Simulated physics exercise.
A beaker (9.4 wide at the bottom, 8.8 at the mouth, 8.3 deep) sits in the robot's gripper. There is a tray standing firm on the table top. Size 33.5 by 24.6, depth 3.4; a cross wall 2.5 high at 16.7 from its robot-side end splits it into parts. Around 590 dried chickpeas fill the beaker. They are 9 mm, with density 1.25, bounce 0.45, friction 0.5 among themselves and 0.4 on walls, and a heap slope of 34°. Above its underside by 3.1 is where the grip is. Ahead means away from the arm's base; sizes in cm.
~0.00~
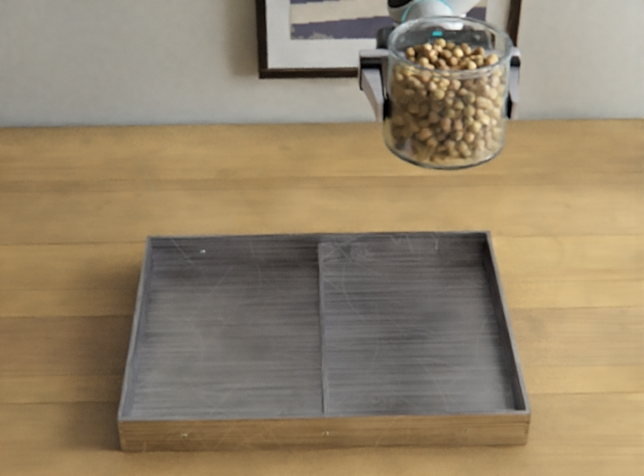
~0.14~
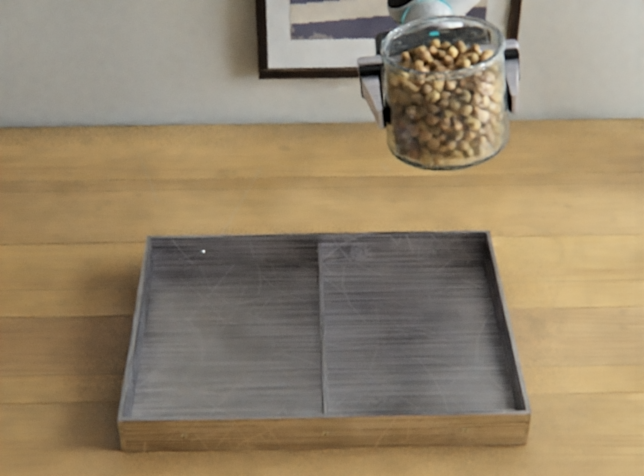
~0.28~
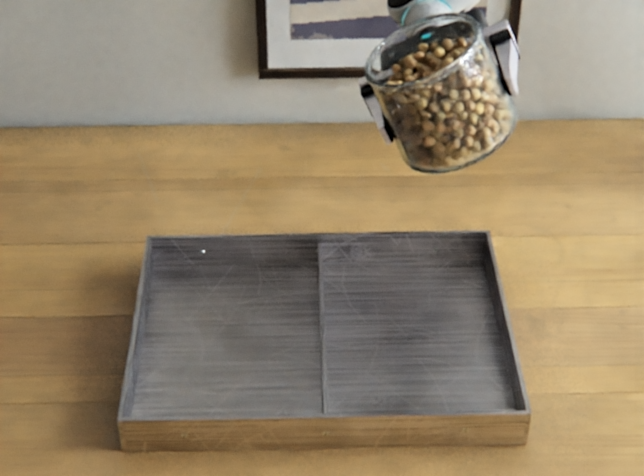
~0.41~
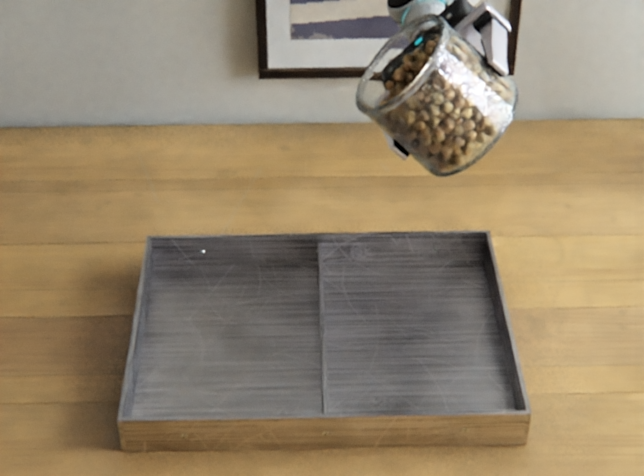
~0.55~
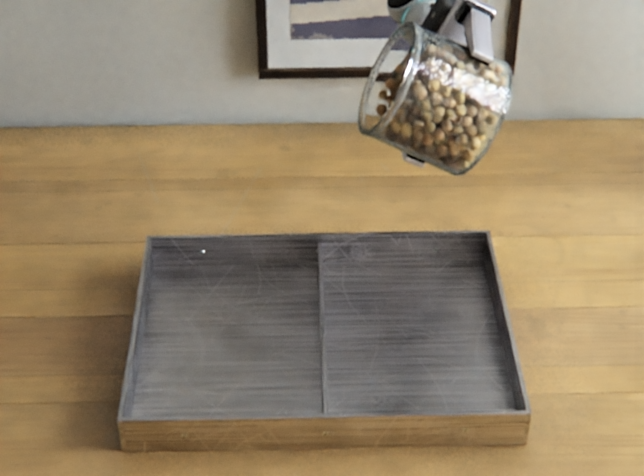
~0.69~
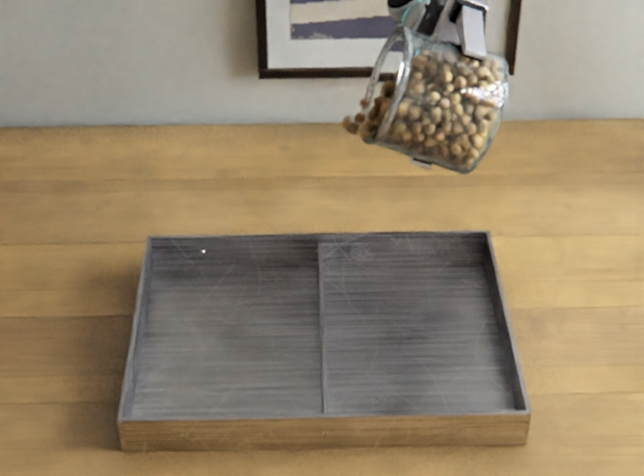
A robot gripper held a glass beaker of dried chickpeas above a divided gray tray on a wooden table, then tilted it steadily to the left until a few chickpeas slid out past the rim.
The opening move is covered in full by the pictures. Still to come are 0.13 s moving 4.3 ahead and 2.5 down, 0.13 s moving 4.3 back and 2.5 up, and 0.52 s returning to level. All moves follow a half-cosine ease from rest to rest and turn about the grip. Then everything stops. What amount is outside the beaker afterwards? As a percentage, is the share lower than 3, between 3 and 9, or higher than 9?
The share is higher than 9 per cent.
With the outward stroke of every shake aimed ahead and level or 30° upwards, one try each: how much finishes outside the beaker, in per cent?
It comes to around 35 per cent on the first try and around 50 per cent on the second.
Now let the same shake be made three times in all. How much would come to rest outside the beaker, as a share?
I'd expect something close to 35 per cent.
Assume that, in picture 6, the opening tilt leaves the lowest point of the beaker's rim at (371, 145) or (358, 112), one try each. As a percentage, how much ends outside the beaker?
Estimates in order: 45 % and 5 %.
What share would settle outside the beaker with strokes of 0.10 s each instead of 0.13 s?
It would come to roughly 25 %.
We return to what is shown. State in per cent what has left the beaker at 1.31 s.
About 20 in a hundred parts are out.
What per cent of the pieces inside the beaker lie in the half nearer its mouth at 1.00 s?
My estimate is near 40 per cent.
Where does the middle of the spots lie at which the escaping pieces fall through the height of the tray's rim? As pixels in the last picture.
Their middle sits near (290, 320).
After 1.00 s, tilted 68° forward, highest piece 28 above the table; 481 in the beaker, 13 in the far-side part, 96 in flight or on a rim.
After 1.31 s, tilted 14° forward, highest piece 30 above the table; 468 in the beaker, 91 in the far-side part, 28 in the robot-side part, 1 on the table or floor, 2 in flight or on a rim.
After 1.67 s, level, highest piece 30 above the table; 468 in the beaker, 93 in the far-side part, 28 in the robot-side part, 1 on the table or floor.
After 2.72 s, level, highest piece 30 above the table; 468 in the beaker, 93 in the far-side part, 28 in the robot-side part, 1 on the table or floor.
At rest, 468 in the beaker, 93 in the far-side part, 28 in the robot-side part, 1 on the table or floor. That is 21 % outside the beaker.
